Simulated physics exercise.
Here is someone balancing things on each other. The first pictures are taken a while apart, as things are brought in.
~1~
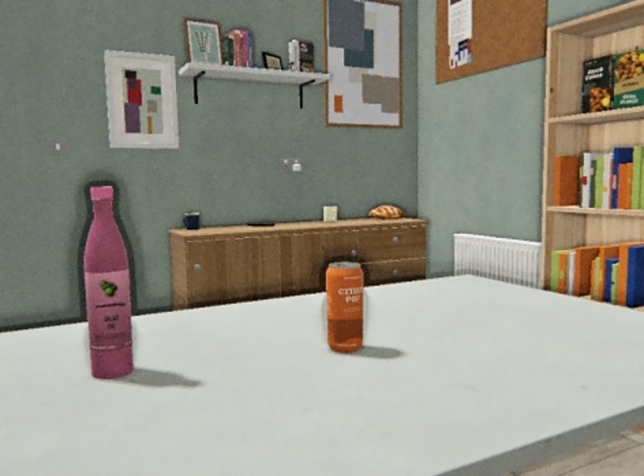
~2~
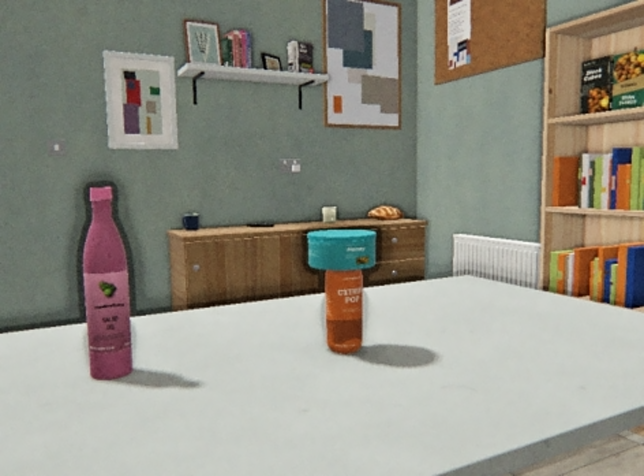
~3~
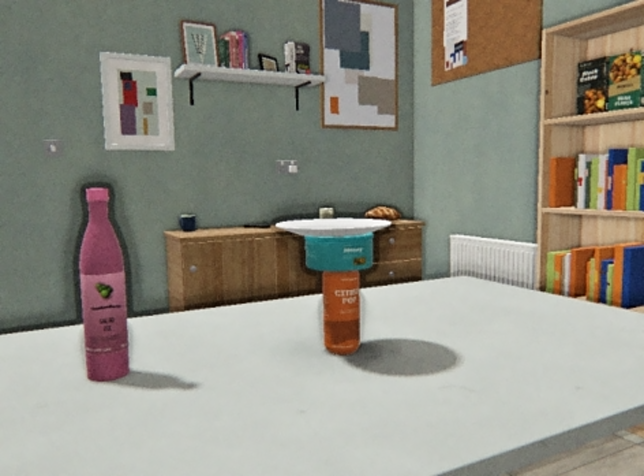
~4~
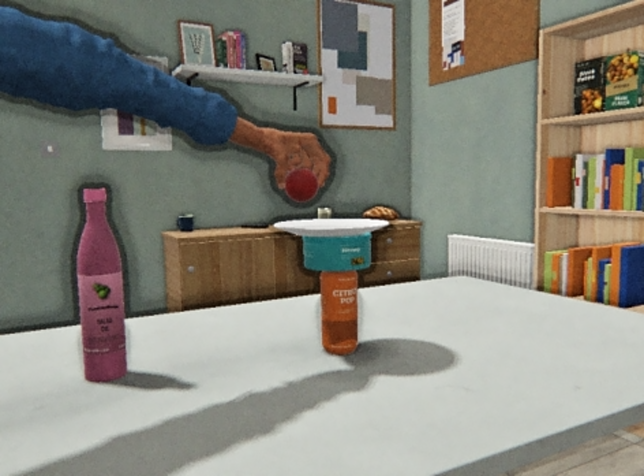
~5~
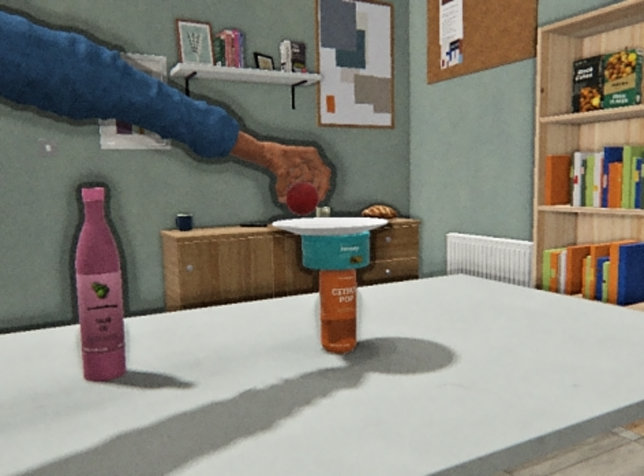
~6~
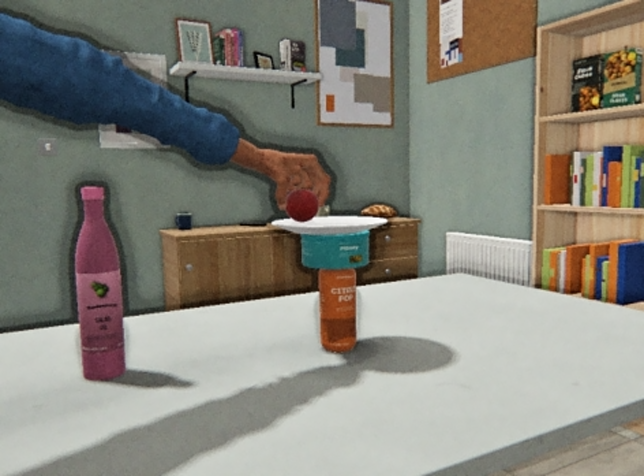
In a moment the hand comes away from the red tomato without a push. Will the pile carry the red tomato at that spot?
As it turns out, it stays up.
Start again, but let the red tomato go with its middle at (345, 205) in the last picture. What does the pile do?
Then it holds.
Then, 0.60 s later than the last frame, all is still.
Then, 1.60 s later than the last frame, red tomato resting near (301, 206).
When it is over, all 5 as before. End places, in pixels of the last picture, red tomato near (300, 206). The pile holds.
